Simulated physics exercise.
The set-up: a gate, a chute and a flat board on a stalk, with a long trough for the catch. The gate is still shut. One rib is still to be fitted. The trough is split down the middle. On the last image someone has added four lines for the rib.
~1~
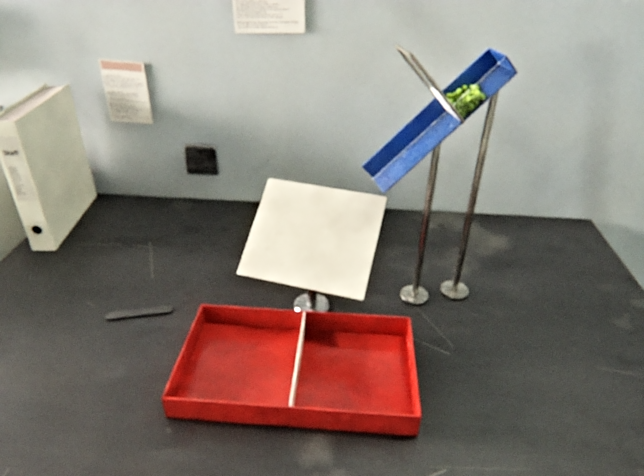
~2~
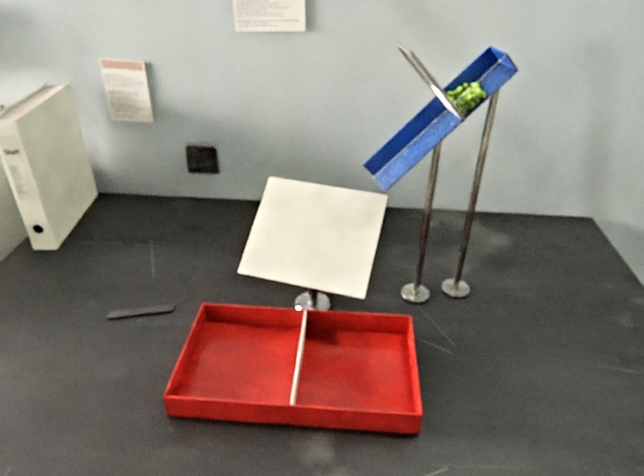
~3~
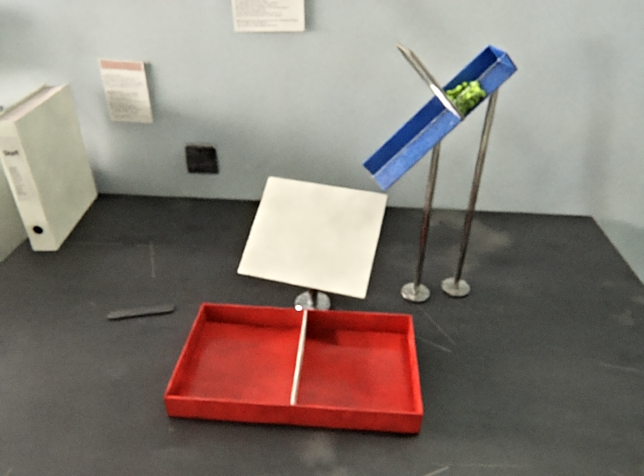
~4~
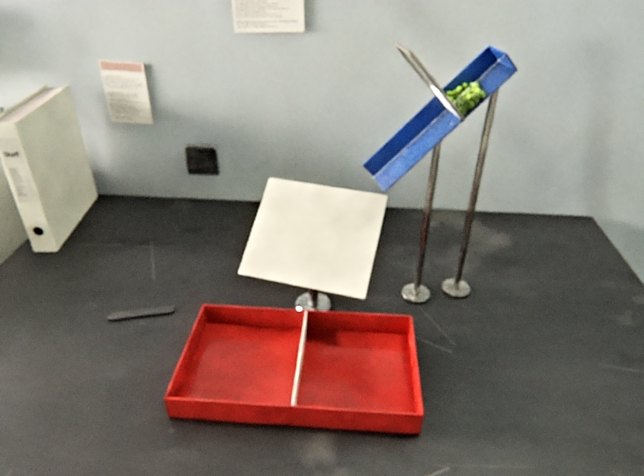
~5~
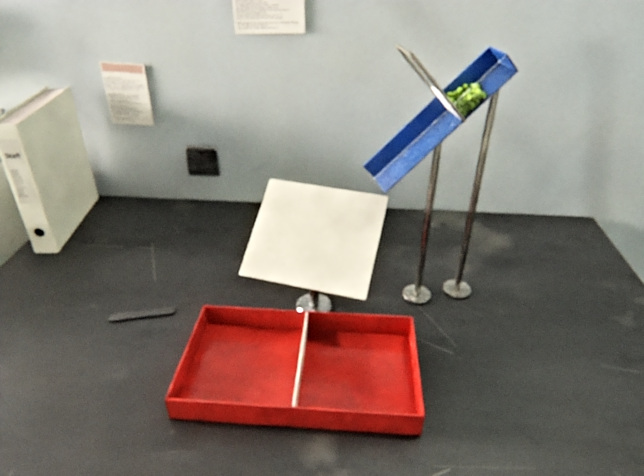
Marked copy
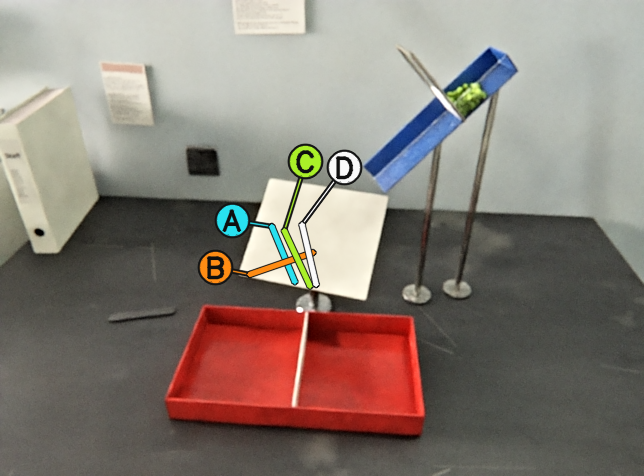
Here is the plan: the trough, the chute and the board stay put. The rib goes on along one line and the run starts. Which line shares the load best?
The answer is line A.
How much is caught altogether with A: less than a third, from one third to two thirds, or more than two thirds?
It is more than two thirds.
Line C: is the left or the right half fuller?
The right half.
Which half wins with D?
More lands on the right.
On the marked copy, line A from (271, 226) to (294, 281); line B from (313, 252) to (249, 274); line C from (284, 230) to (310, 286); line D from (302, 224) to (316, 284).
If A is chosen, of what is caught, roughly half in the left half, roughly half in the right.
If B is chosen, of what is caught, roughly two thirds in the left half, roughly a quarter in the right.
If C is chosen, of what is caught, about a tenth in the left half, the larger part in the right.
If D is chosen, of what is caught, about a tenth in the left half, almost all in the right.
